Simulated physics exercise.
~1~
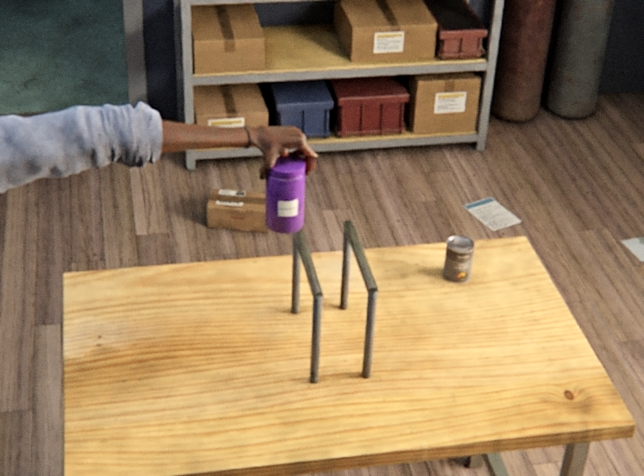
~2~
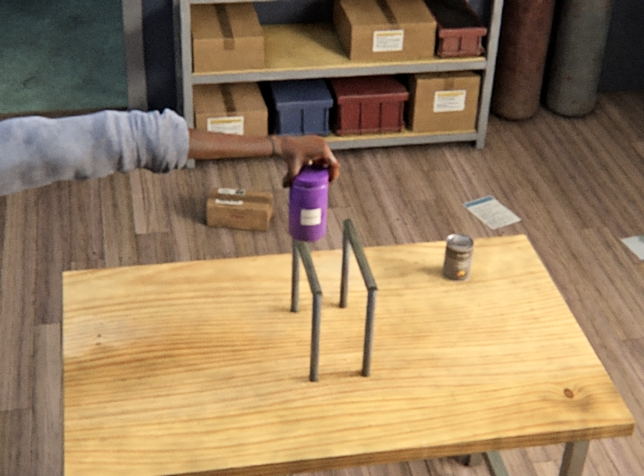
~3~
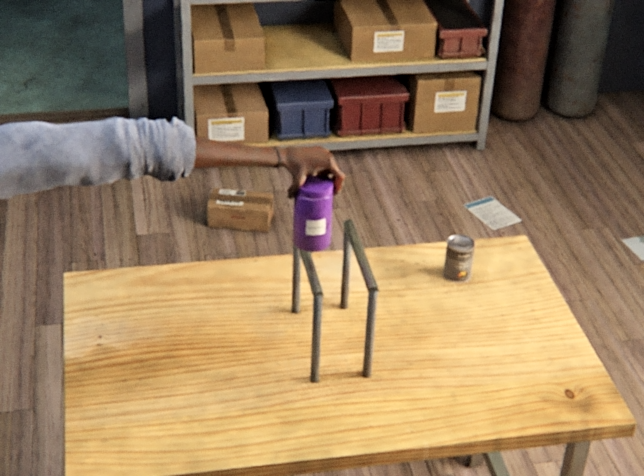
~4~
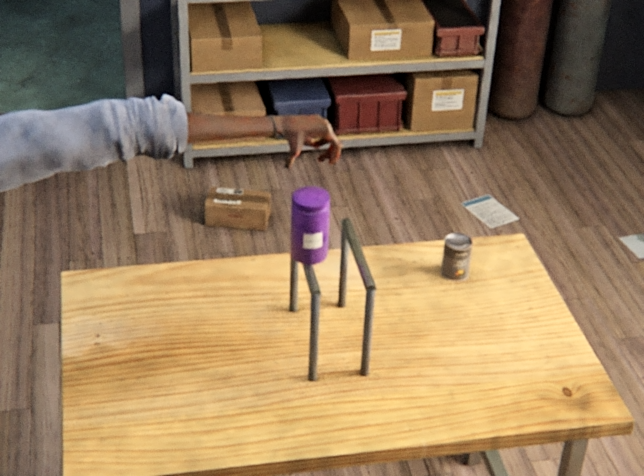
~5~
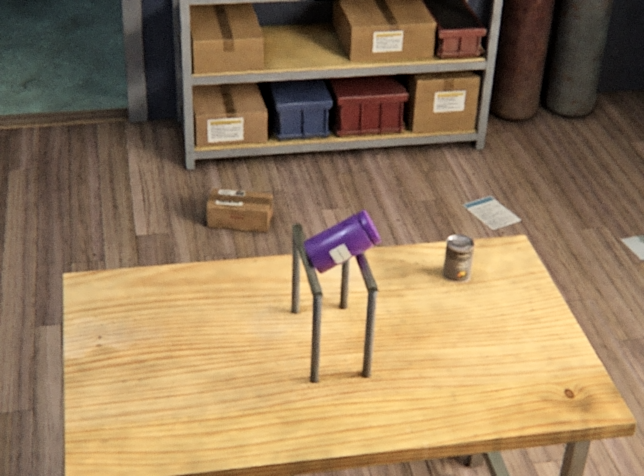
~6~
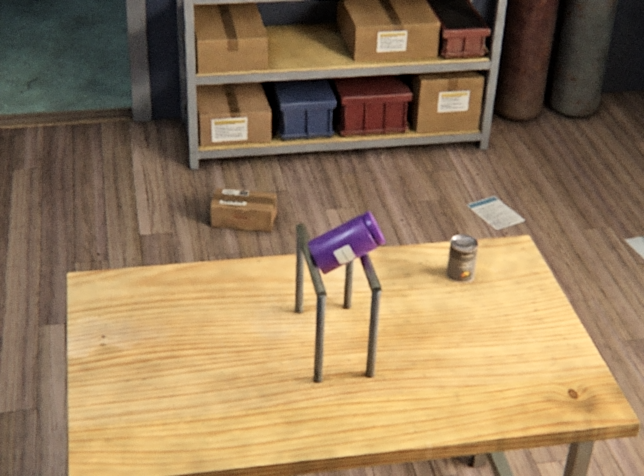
To begin with, a hand in a rolled blue sleeve holds a purple jar upright above two narrow metal ledges standing on a wooden table, with a grey tin off to the right. The hand carries the jar a little to the right and lowers it toward the ledges. Then the fingers let go and the hand draws back, leaving the jar upright for the moment. The jar tips over to the right. It ends up lodged on top of the ledges, lying over at a slant, while the grey tin stays in its place.
